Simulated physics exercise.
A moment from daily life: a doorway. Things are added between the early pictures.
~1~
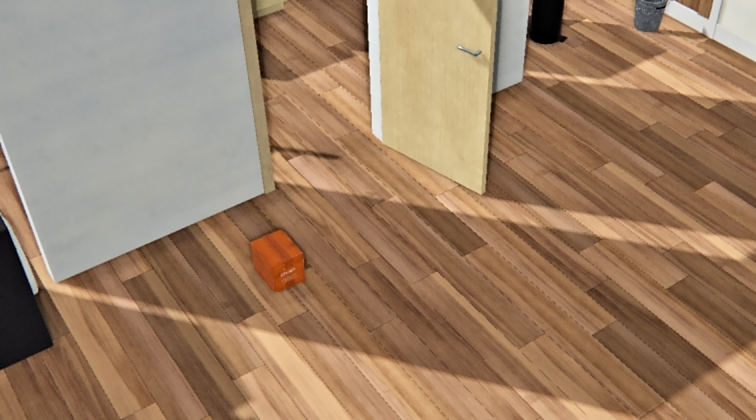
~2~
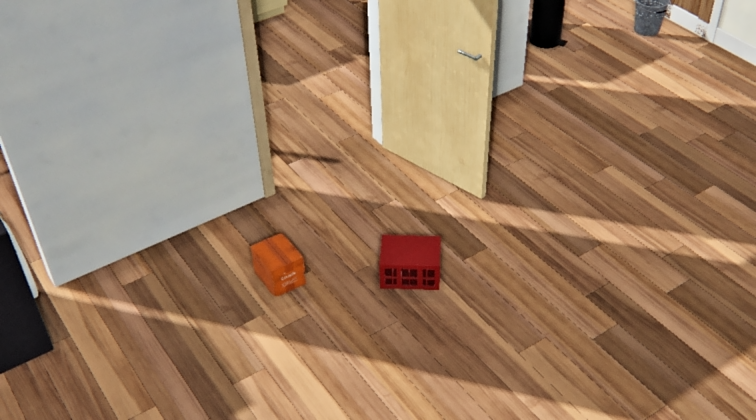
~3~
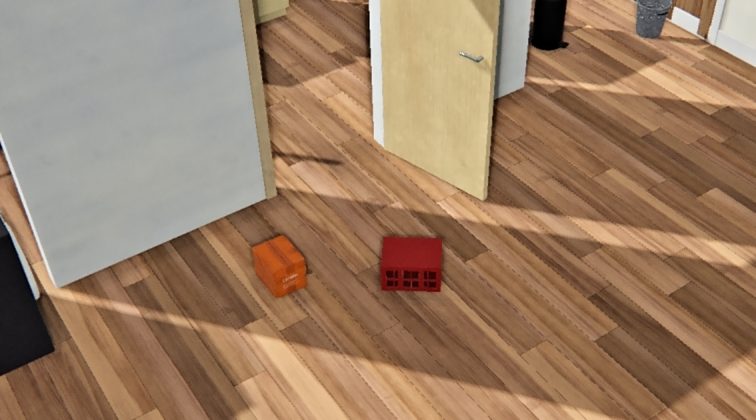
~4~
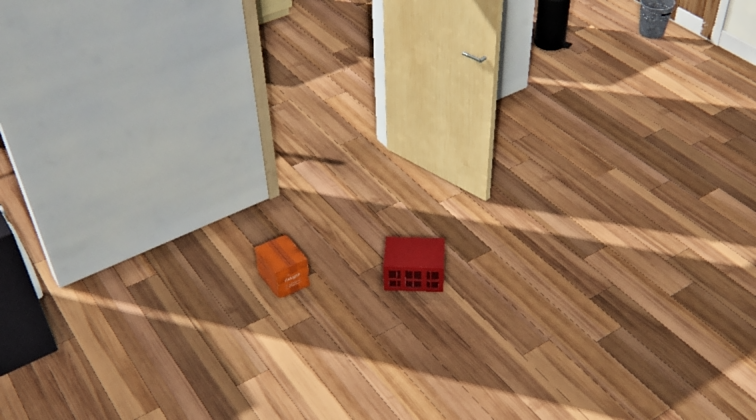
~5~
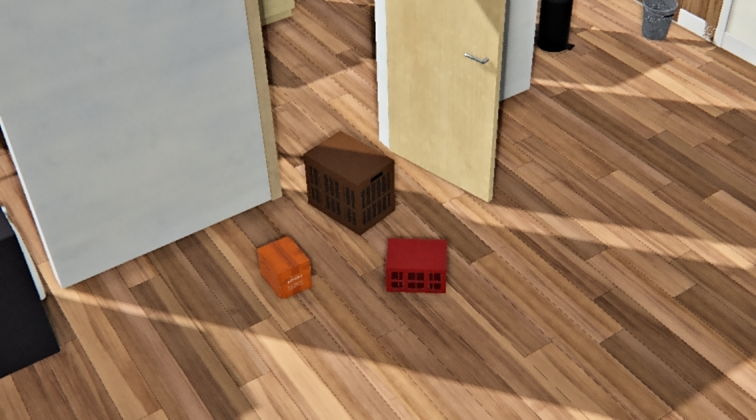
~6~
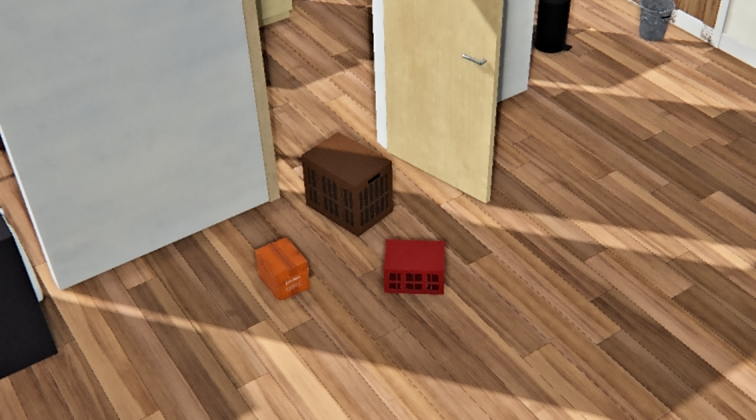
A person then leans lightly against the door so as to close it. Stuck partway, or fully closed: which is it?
Stuck partway.
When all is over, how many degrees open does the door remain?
Roughly 60 degrees open.
Then, 0.70 s on from there, open by 86°.
Then, 1.00 s on from there, open by 69°.
In the end, open by 58°; all 3 unmoved. At the end, from the last picture's camera, brown chest near (345, 184).
